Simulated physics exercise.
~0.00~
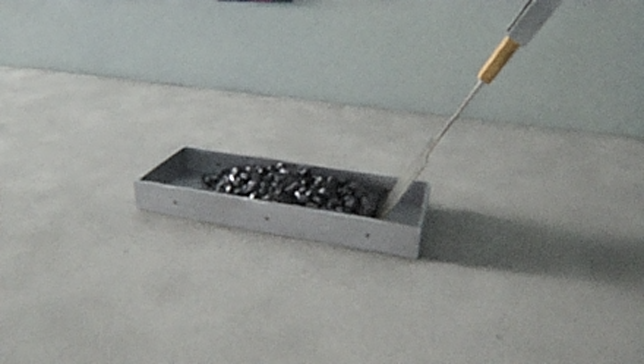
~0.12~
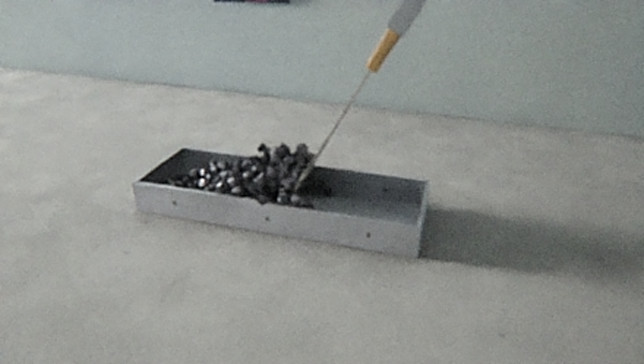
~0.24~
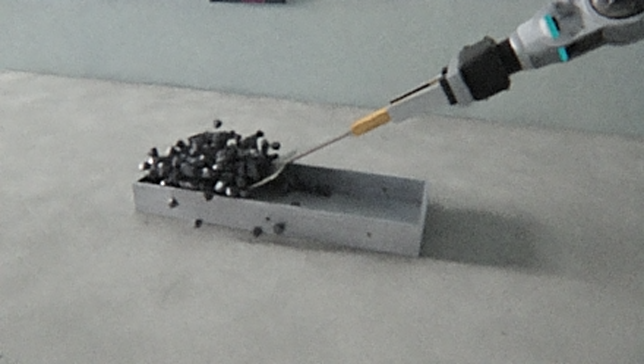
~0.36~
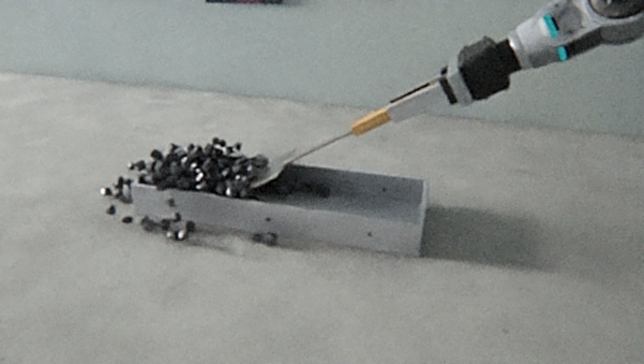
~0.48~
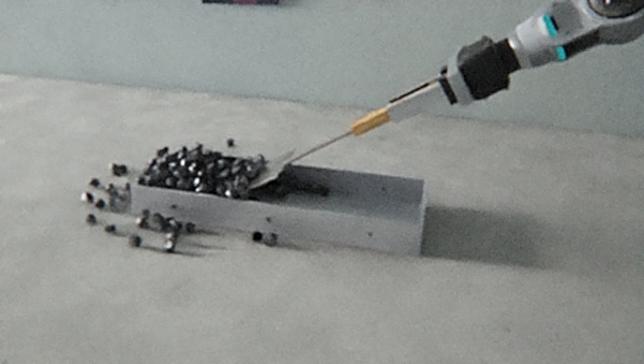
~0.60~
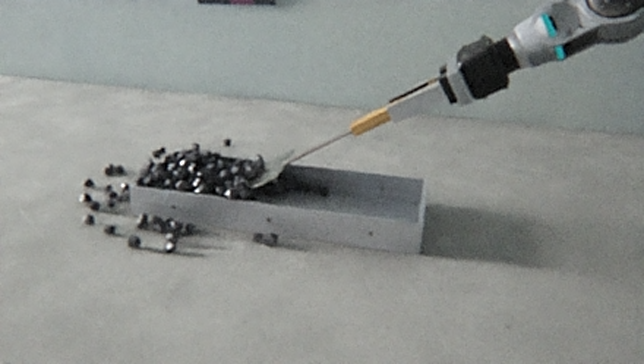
A robot arm pushed a spatula leftward through dark, shiny pebbles in a long grey tray, heaping them at the left end until some spilled over the edges, then held still while the strays settled on the table and most stayed piled inside.
